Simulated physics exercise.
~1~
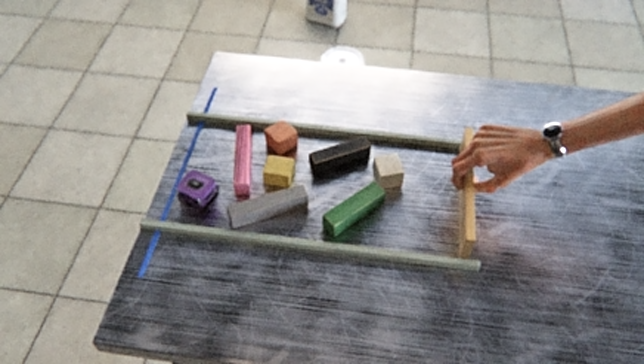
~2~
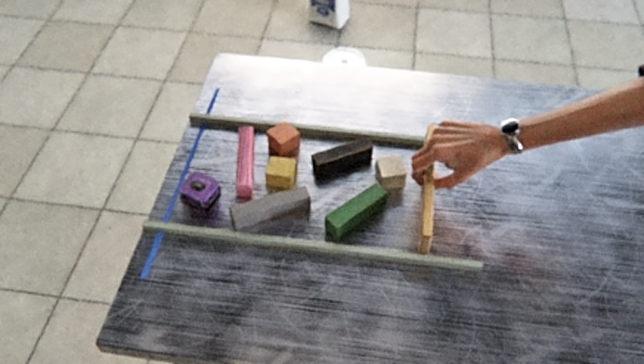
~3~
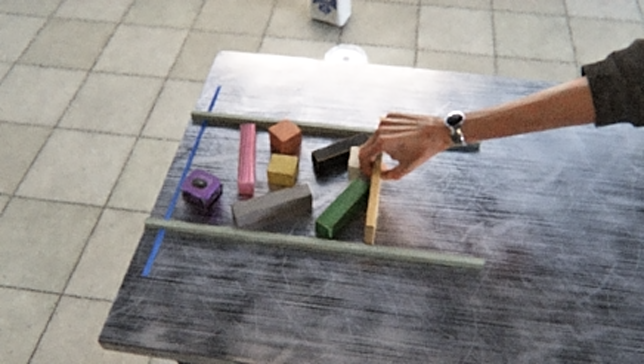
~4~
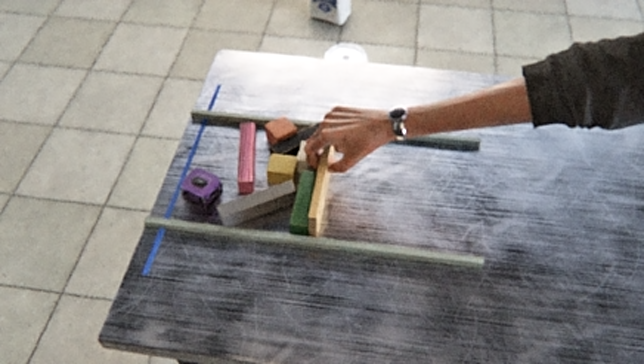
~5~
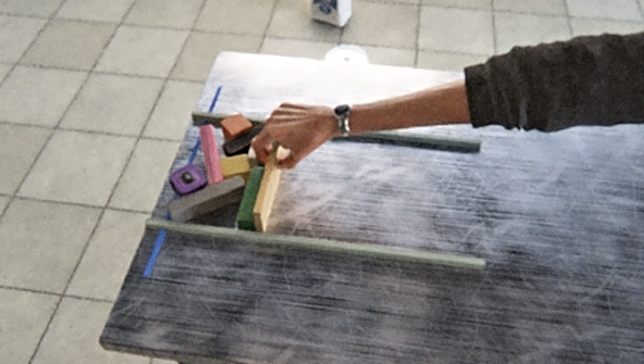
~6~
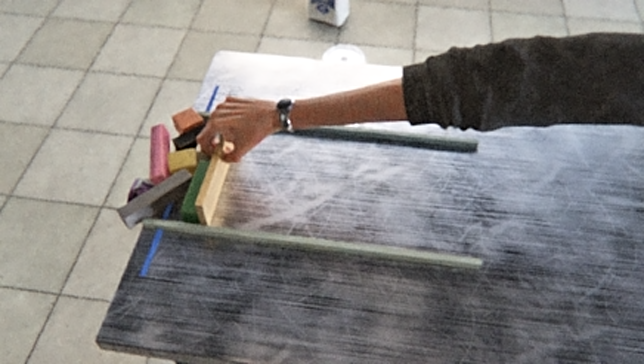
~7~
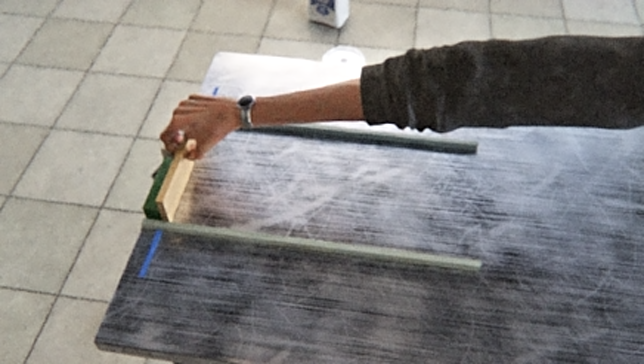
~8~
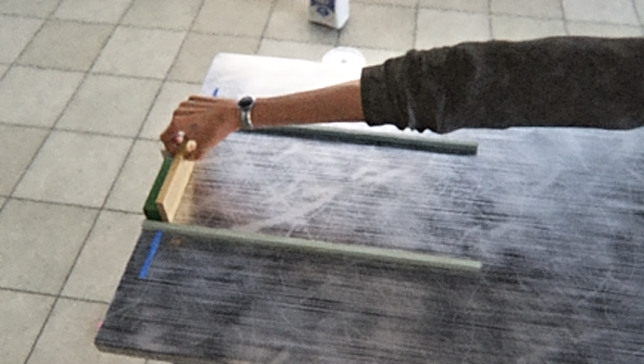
A hand pushing a wooden board leftward along a tabletop, sweeping colourful blocks off the end and stopping with a green bar at the edge.
